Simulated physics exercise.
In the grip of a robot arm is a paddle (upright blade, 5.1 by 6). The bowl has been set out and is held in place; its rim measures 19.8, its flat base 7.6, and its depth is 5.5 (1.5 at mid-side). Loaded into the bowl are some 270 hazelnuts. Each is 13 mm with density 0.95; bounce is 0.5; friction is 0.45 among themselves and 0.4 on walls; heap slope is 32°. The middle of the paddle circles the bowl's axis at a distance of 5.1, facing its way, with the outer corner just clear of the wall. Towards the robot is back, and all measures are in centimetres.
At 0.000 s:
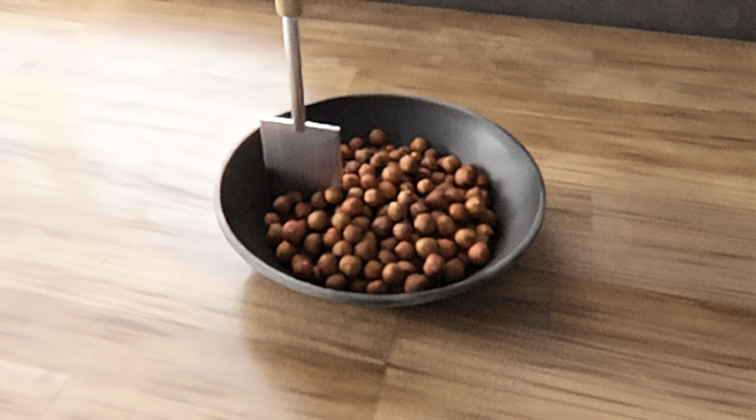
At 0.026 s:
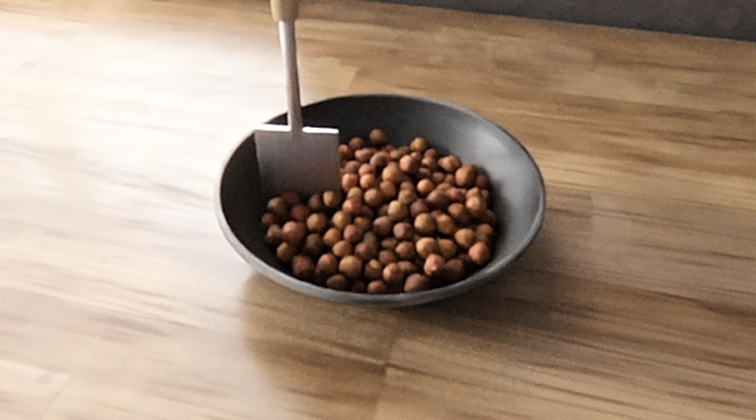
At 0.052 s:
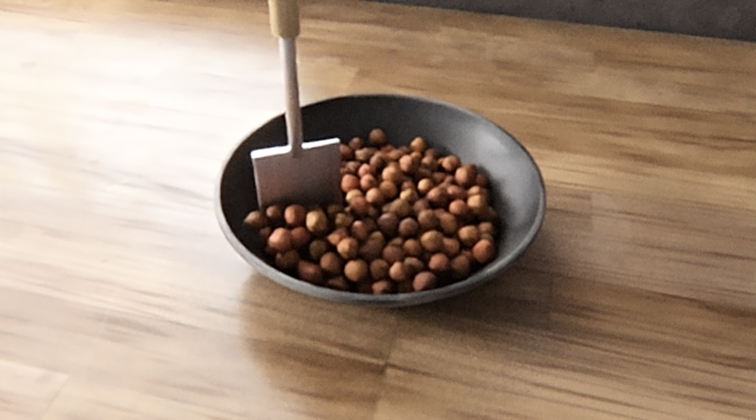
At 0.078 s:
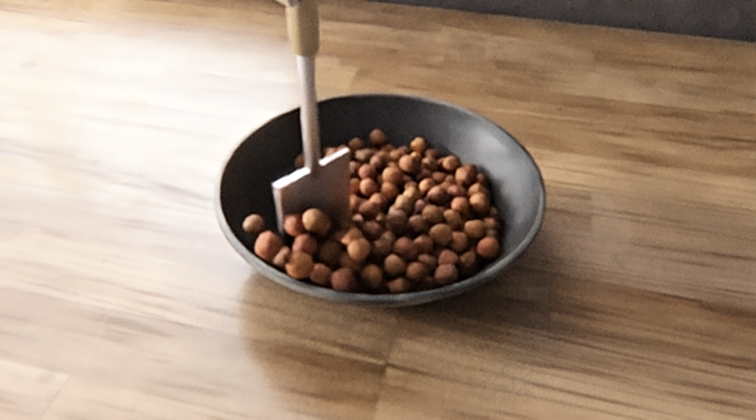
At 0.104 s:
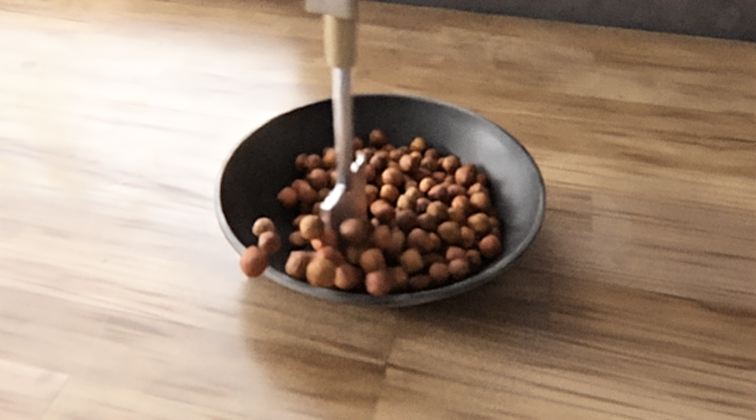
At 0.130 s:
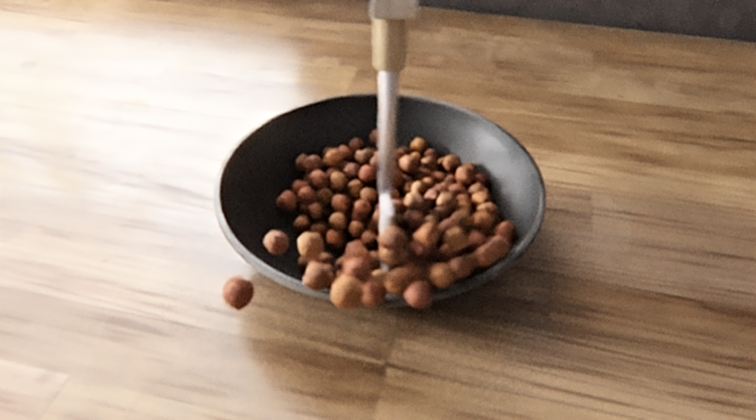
Small metal paddle sweeping through brown hazelnuts in a dark bowl, turning edge-on, pushing them forward and knocking some over the rim.
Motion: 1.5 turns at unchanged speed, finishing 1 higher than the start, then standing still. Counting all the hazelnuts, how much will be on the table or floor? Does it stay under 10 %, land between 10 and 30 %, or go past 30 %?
It goes past 30 %.
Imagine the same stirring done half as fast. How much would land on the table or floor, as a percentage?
Estimated share: Near 25 %.
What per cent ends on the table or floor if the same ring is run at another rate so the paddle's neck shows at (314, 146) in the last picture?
About 25 %.
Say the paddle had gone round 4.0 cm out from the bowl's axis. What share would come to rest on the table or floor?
It would come to about 50 per cent.
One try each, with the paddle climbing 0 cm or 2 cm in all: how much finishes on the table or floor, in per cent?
Roughly 55 and 30 per cent.
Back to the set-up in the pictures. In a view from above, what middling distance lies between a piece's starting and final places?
I'd put it at roughly 13 centimetres.
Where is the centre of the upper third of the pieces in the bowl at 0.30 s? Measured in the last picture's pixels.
I'd point to somewhere close to (370, 124).
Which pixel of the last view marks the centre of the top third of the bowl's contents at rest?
I'd put it at about (395, 221).
By 0.30 s, 272° round, highest piece 10 above the table; 204 in the bowl, 24 on the table or floor, 46 in flight or on the tool.
By 0.47 s, 78° round, highest piece 9 above the table; 163 in the bowl, 94 on the table or floor, 17 in flight or on the tool.
By 0.76 s, 180° round, highest piece 5 above the table; 143 in the bowl, 131 on the table or floor.
By 1.46 s, 180° round, highest piece 4 above the table; 143 in the bowl, 131 on the table or floor.
Final count, 143 in the bowl, 131 on the table or floor. That is 48 % on the table or floor.
